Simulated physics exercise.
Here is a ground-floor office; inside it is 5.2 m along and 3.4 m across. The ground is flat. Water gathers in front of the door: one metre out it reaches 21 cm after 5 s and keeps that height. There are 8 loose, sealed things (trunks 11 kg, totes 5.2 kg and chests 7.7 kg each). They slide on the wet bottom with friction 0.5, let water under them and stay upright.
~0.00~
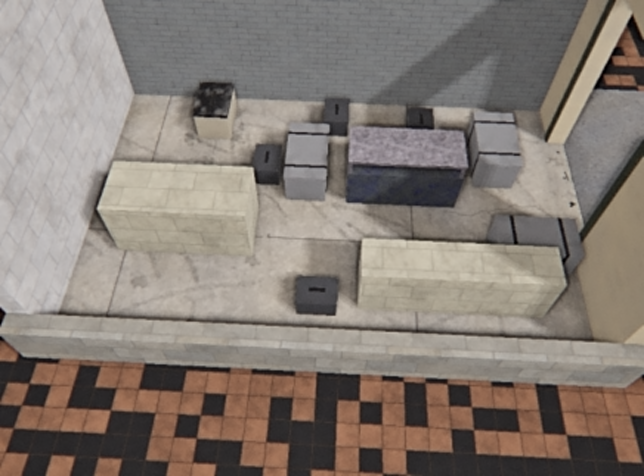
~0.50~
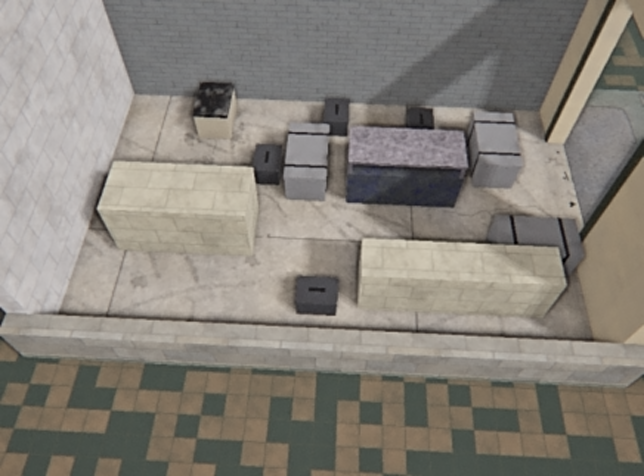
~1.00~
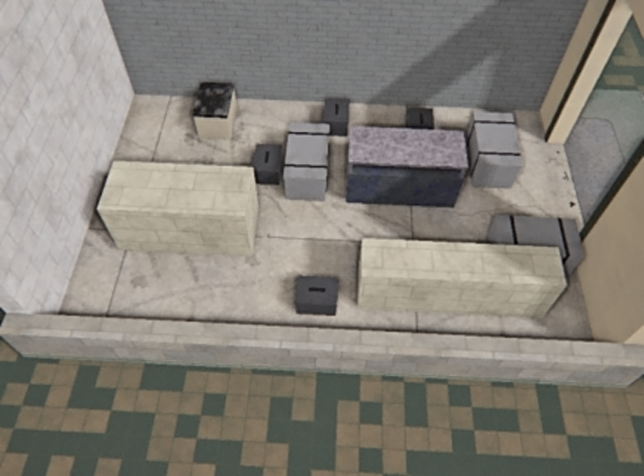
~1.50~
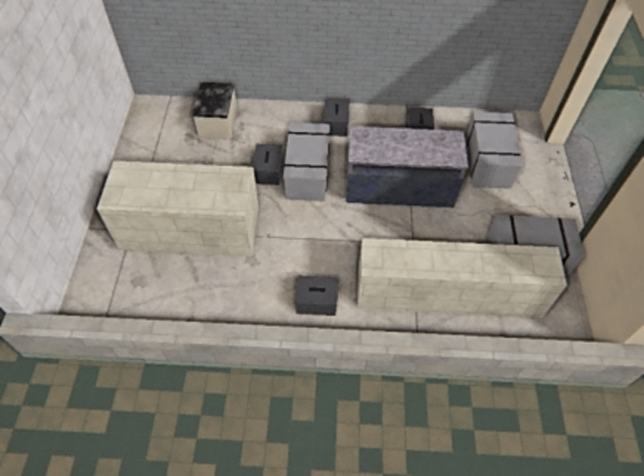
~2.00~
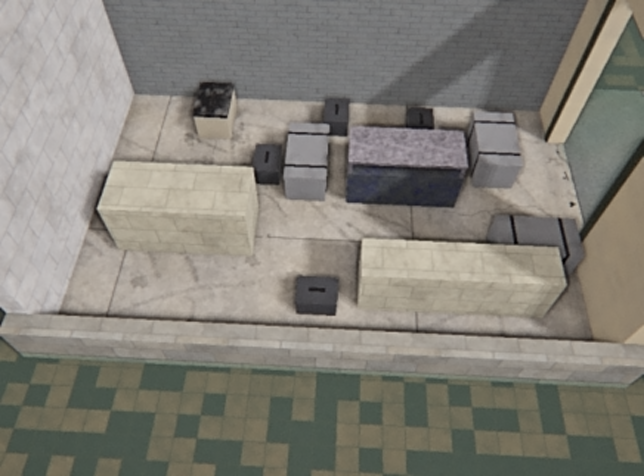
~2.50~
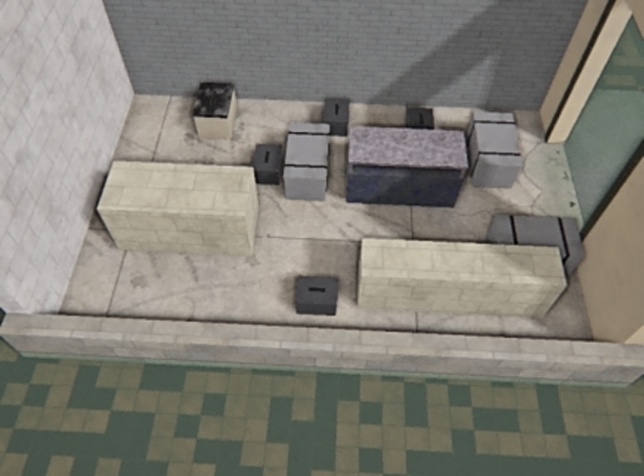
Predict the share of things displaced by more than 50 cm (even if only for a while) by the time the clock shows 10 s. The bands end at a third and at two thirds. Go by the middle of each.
That comes to two thirds or above.
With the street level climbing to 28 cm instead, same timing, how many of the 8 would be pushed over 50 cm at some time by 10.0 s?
In that case 6 of them.
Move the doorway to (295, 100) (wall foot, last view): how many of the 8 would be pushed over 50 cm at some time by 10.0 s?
In that case 6 of them.
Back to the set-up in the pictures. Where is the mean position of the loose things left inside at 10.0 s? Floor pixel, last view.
At about (226, 195).
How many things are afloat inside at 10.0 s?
7 of them.
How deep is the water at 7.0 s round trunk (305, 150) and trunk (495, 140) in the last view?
About 6 and 7 cm.
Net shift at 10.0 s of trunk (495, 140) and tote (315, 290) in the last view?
In turn: 350 cm, 0 cm.
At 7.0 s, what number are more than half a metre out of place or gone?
I count 3.
After 3.5 s 0 of 8 are over 50 cm from their spots; 0 afloat.
After 4.5 s 0 of 8 are over 50 cm from their spots; 0 afloat.
After 7.0 s 3 of 8 are over 50 cm from their spots; 4 afloat.
After 10.0 s 6 of 8 are over 50 cm from their spots, and 6 have been at some point; 7 afloat.
